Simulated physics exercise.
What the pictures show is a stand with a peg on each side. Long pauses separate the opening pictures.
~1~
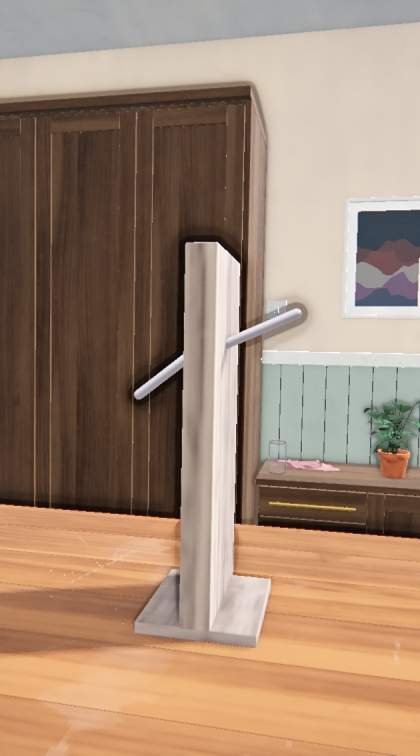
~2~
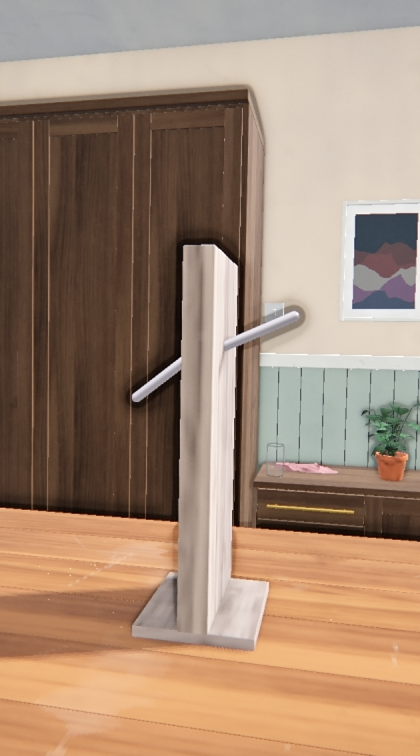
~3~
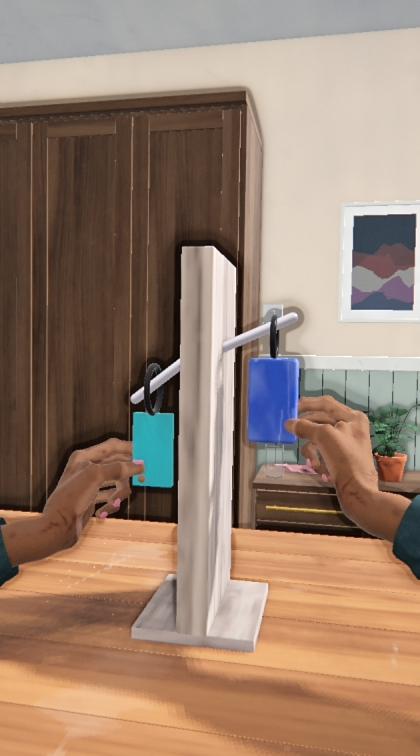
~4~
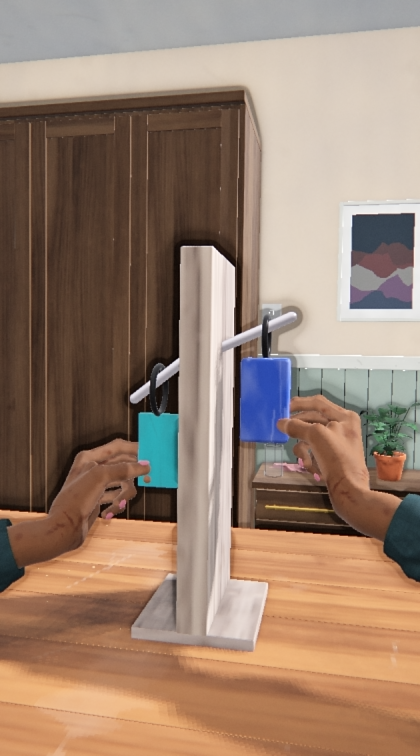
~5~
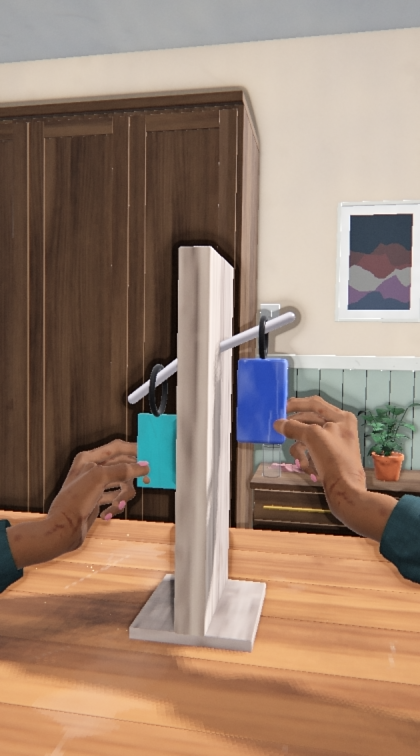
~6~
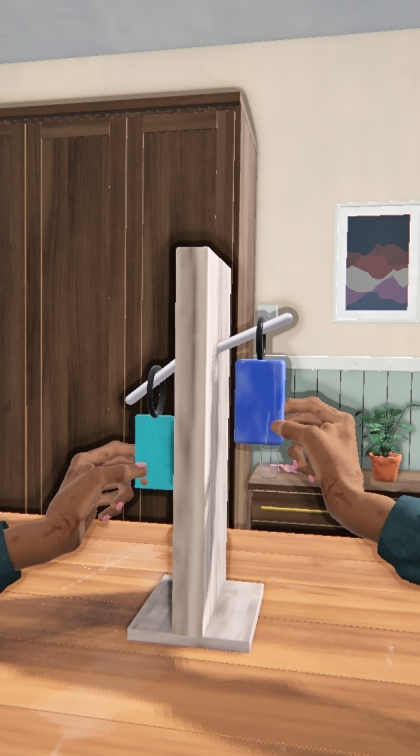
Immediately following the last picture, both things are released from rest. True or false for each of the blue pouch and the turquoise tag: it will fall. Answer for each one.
Blue pouch: False; turquoise tag: True.
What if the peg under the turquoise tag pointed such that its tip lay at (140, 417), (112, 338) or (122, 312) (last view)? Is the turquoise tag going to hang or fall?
Tumbles off; stays put; stays put.
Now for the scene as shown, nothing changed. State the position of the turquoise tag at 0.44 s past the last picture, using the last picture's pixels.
Near (46, 576).
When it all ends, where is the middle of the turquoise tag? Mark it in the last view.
About (40, 583).
Then, 0.20 s later than the last frame, blue pouch at rest near (259, 381); turquoise tag tilted by 24° near (137, 460).
Then, 0.32 s later than the last frame, blue pouch at rest near (258, 382); turquoise tag dropping near (106, 549).
Then, 0.44 s later than the last frame, blue pouch moving near (256, 382); turquoise tag fallen near (46, 576).
When it is over, the blue pouch hangs there, near (253, 383); the turquoise tag slips down, near (40, 583).
